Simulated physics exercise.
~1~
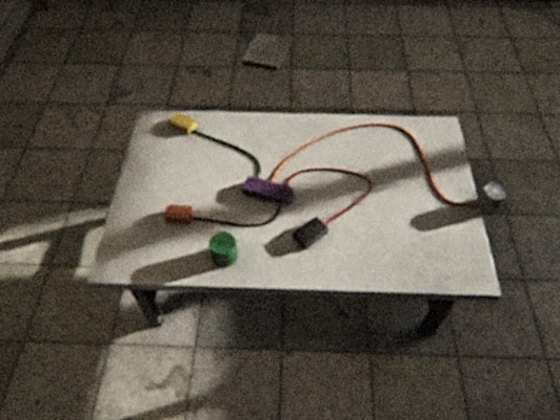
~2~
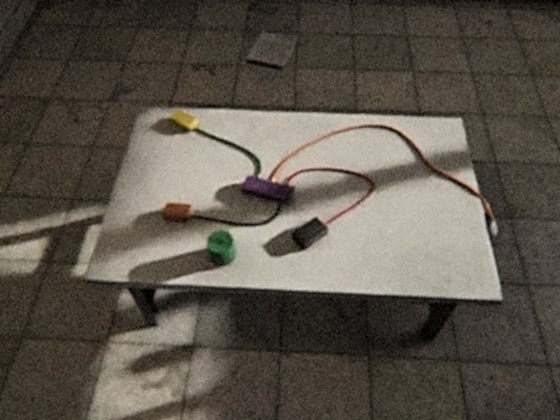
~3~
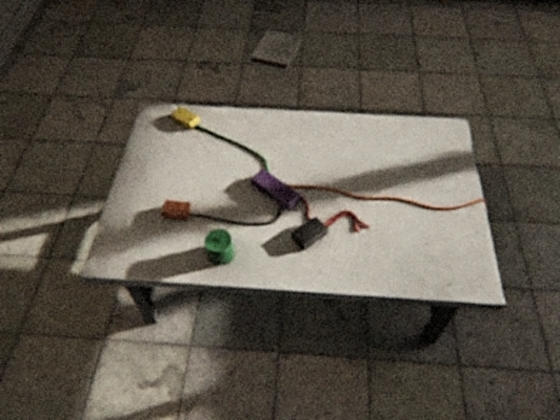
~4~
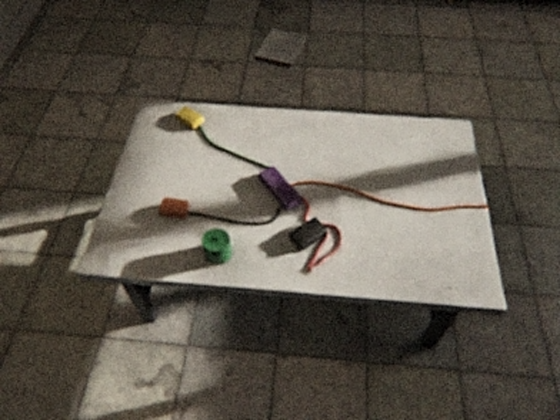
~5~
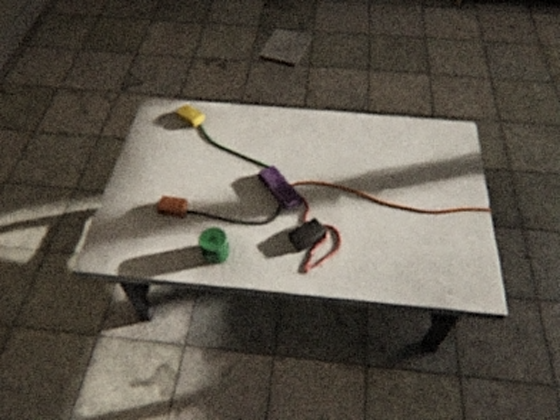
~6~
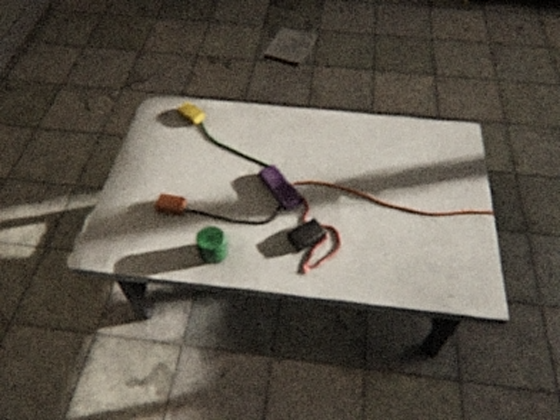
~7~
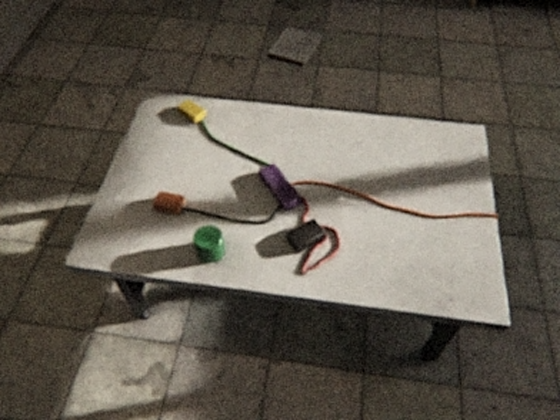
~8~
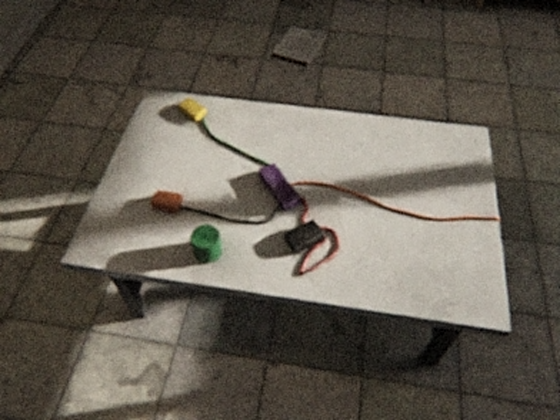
A small grey object tips off the right edge of a white table, seen from above at an angle in a dim, tiled room as the view drifts slightly. It is wired by an orange cable to a purple block near the middle, which also links to a yellow piece at the back left, an orange one at the left and a black one in front; a green tub stands nearby. As the grey object drops from sight, the purple block twists and shifts slightly right, and the red cable folds beside the black piece. Everything then settles, the orange cable trailing over the edge.
